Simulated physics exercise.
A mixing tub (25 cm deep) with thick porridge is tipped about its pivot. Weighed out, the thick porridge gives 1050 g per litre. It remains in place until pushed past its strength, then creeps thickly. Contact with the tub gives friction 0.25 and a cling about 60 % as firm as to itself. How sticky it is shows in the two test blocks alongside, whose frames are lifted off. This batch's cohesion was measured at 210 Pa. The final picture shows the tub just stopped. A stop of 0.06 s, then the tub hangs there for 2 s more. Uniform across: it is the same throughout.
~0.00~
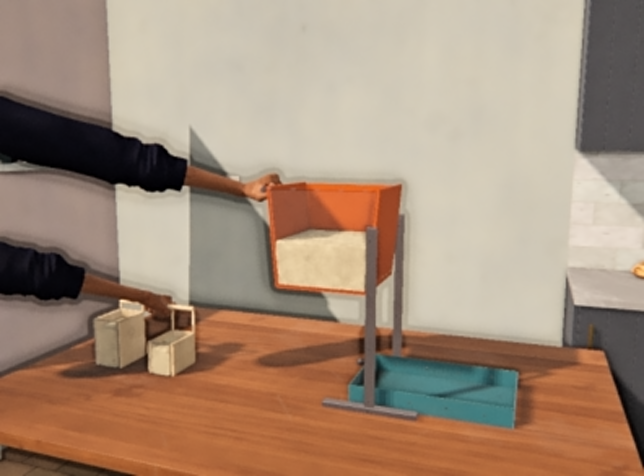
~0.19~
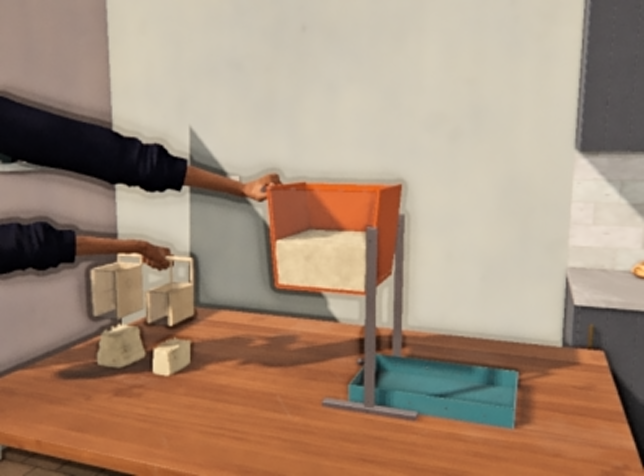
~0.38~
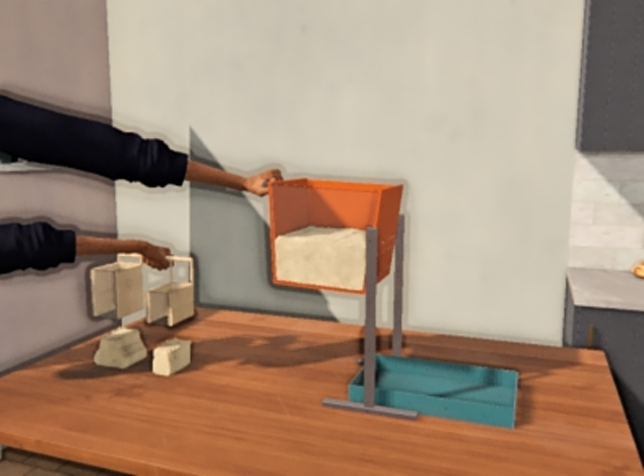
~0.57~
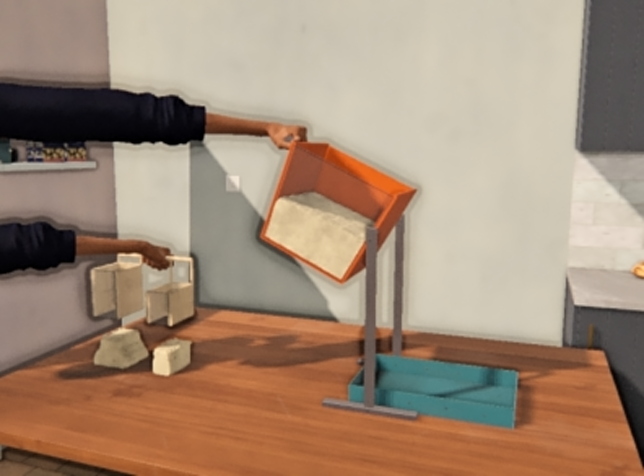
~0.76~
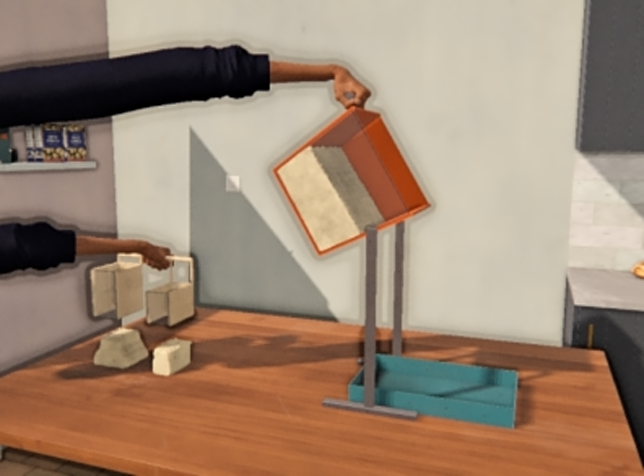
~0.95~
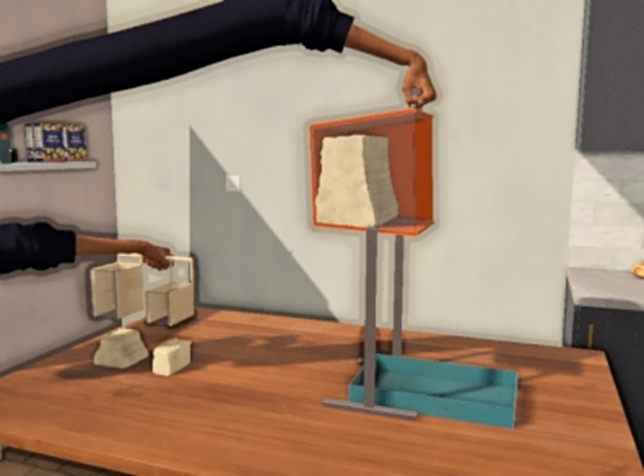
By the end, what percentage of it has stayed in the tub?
Some 58 per cent has stayed in the tub.
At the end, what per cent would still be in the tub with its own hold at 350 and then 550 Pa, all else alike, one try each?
75 in a hundred, followed by 100 in a hundred.
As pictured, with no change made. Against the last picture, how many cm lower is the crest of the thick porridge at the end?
Roughly 14 cm.
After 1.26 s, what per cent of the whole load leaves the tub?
Roughly 14 per cent of the load.
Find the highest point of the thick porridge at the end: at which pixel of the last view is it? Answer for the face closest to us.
I'd say it peaks at roughly (337, 195) in the last picture.
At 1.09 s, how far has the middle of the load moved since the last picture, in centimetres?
Roughly 7 cm.
After 1.09 s, the tub is at 88 degrees and holds 100 %.
After 1.26 s, the tub is at 88 degrees and holds 72 %.
After 1.43 s, the tub is at 88 degrees and holds 61 %.
After 1.60 s, the tub is at 88 degrees and holds 61 %.
After 2.95 s, at the end, the tub is at 88 degrees and holds 58 %.
